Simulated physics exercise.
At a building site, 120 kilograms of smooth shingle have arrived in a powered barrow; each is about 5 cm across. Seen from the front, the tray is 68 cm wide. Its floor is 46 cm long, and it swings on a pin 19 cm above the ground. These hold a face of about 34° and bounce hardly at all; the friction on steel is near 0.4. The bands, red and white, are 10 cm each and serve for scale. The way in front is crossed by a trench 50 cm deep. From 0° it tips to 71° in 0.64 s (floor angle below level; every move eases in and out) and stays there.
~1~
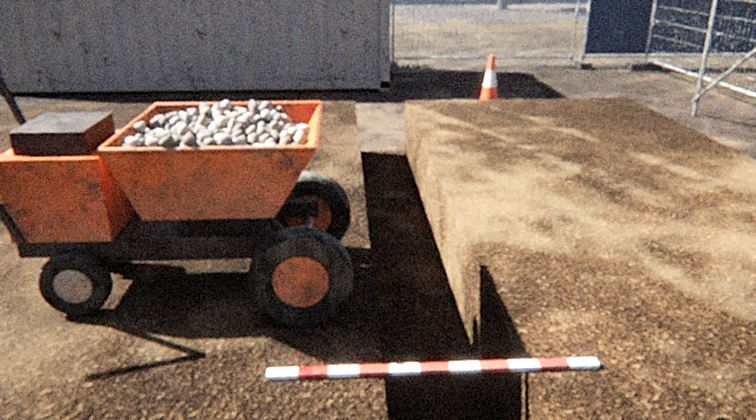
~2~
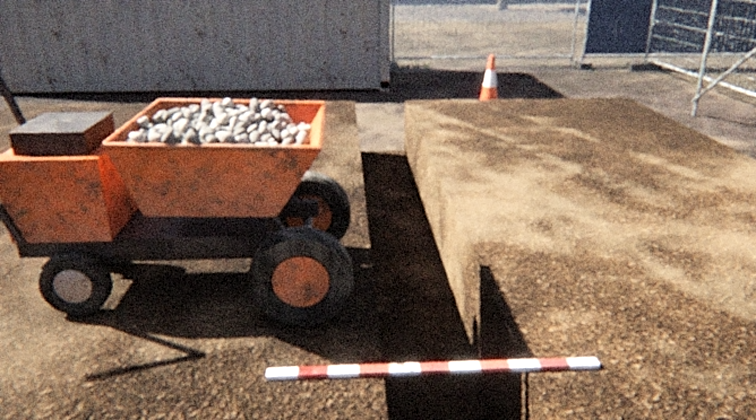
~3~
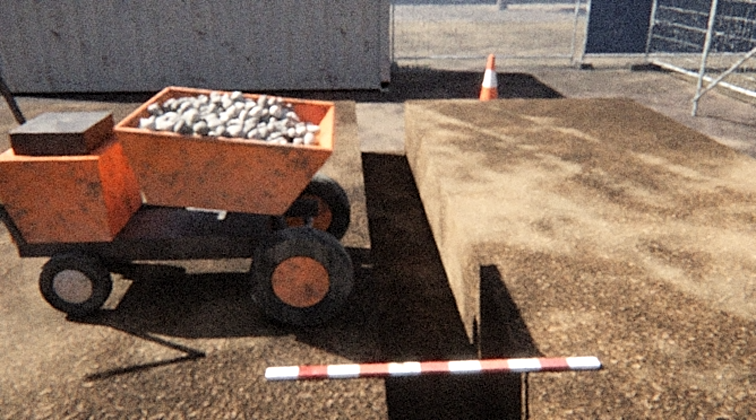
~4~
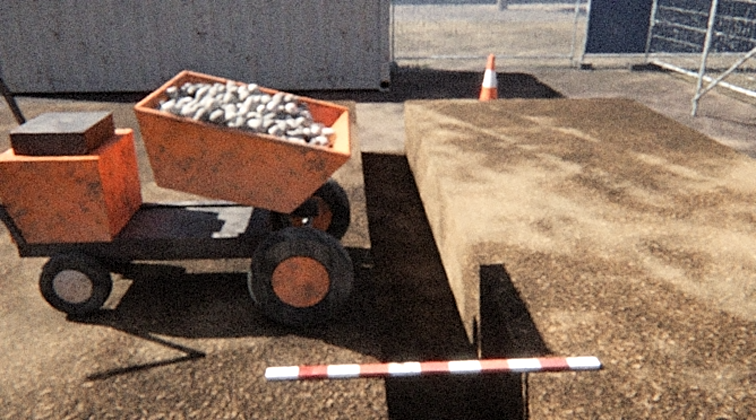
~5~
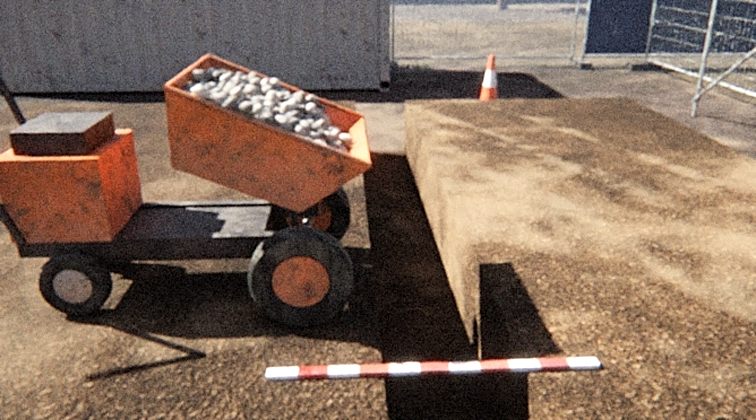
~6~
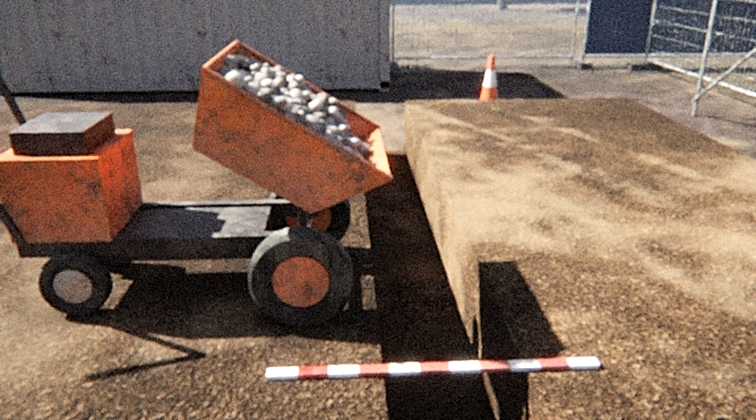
To begin with, an orange dumper loaded with pale stones stands beside a trench, its tray level behind a red and white banded pole. The tray then tilts gradually toward the right, its left end rising steeply while the stones stay heaped inside and the wheels remain still.
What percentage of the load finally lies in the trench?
About 51 per cent.
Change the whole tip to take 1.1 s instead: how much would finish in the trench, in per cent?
Then some 70 per cent would.
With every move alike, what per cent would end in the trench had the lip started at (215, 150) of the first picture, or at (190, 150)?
100 % and 85 %.
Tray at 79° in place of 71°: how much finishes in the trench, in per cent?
It would come to about 45 percent.
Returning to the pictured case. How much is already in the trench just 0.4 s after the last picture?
25 per cent or so by then.
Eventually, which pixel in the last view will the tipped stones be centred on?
About (475, 346).
Then, 0.2 s after the last picture the floor is at 60°, 100 % in the tray; the foremost stones are at (409, 178).
Then, 0.4 s after the last picture the floor is at 71°, 60 % in the tray, 24 % in the trench, 15 % past the trench; the foremost stones are at (521, 256).
Then, 0.8 s after the last picture the floor is at 71°, 20 % in the tray, 31 % in the trench, 49 % past the trench; the foremost stones are at (727, 280).
Then, 2.7 s after the last picture the floor is at 71°, 0 % in the tray, 51 % in the trench, 49 % past the trench; the foremost stones are past the picture's edge.
